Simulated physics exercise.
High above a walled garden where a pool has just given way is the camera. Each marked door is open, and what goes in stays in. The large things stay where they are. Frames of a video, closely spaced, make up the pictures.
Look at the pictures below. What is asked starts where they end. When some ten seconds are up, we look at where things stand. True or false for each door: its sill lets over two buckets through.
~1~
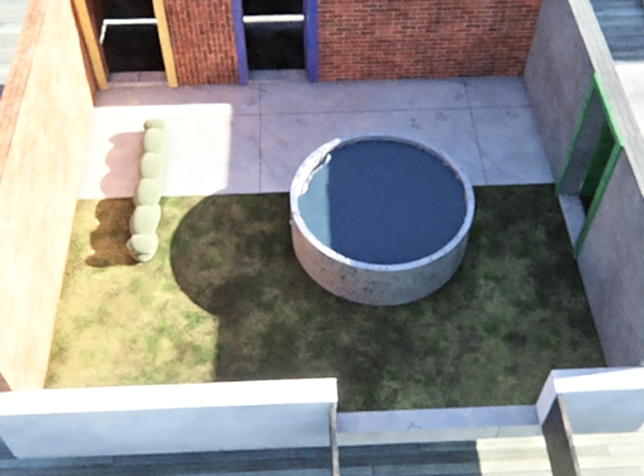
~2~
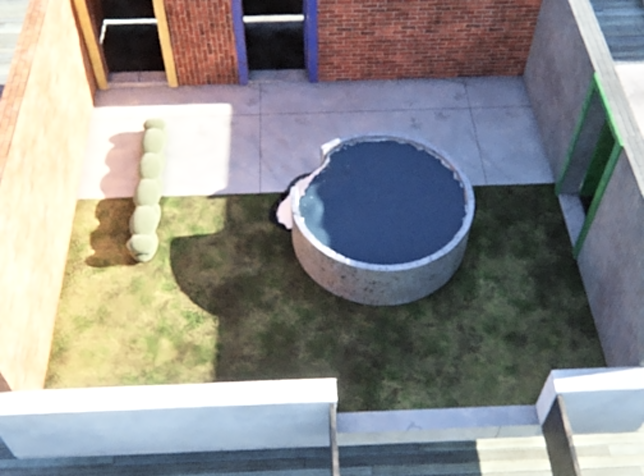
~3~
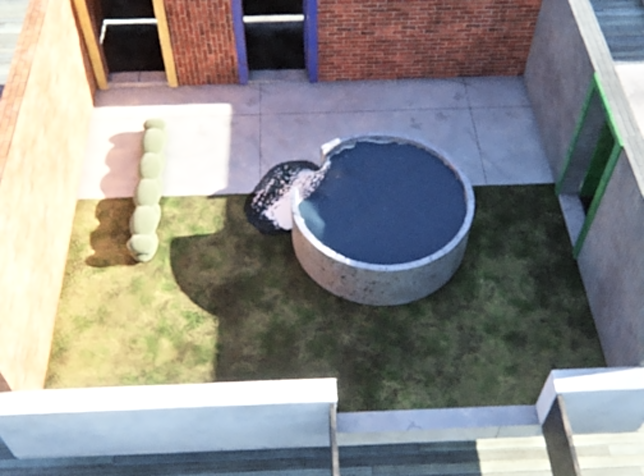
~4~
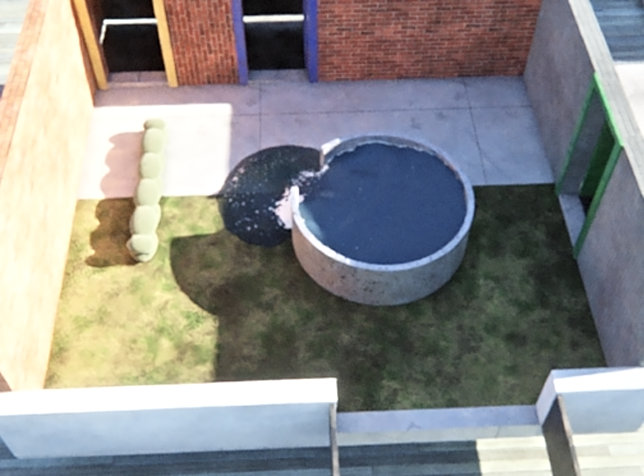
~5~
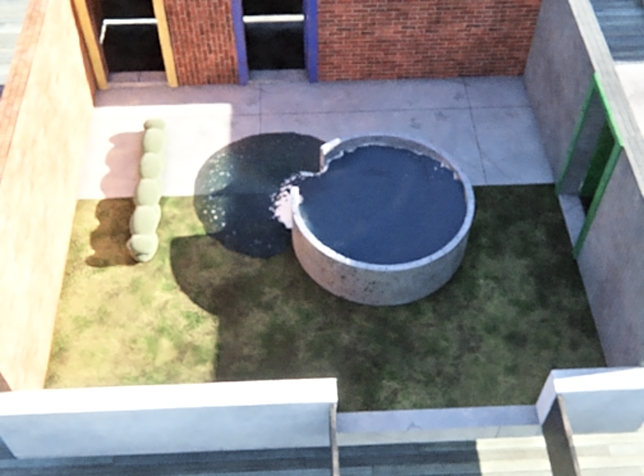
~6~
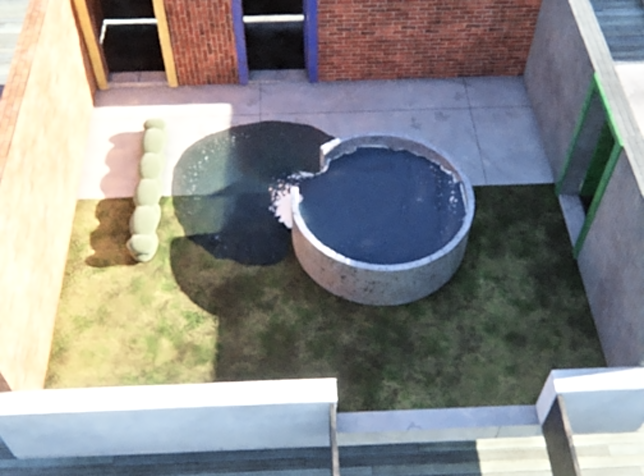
The yellow door true; the blue door true; the green door false.
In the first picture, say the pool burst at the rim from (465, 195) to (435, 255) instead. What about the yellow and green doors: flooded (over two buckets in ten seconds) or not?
The yellow one falls short, the green one goes past it.
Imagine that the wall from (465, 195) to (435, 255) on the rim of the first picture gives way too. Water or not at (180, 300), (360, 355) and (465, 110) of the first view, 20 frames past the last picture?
Taking the three spots as listed, they end up spared, inundated and inundated.
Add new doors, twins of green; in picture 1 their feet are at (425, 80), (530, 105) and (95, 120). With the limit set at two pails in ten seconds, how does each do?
Lab note, doors in listed order: Under the limit, under the limit, over the limit.
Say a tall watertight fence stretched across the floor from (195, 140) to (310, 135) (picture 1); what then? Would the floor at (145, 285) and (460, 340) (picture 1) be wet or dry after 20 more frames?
Going in the order asked: Inundated, parched.
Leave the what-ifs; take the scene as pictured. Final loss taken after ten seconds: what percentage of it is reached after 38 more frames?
I'd put it at 75 per cent.
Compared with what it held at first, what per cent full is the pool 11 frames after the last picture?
That comes to some 62 per cent.
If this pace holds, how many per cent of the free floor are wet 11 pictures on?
About 25 per cent.
A moment on, water covers 20 % of the floor; the yellow door wet at the sill, nothing in, the blue door wet at the sill, nothing in, the green door not reached.
Next, water covers 25 % of the floor; the yellow door under two buckets in, the blue door over two buckets in, the green door not reached.
Then, water covers 45 % of the floor; the yellow door over two buckets in, the blue door over two buckets in, the green door not reached.
Later, water covers 75 % of the floor; the yellow door far over two buckets in, the blue door far over two buckets in, the green door not reached.
In the end, water covers 90 % of the floor; the yellow door far over two buckets in, the blue door far over two buckets in, the green door wet at the sill, nothing in.
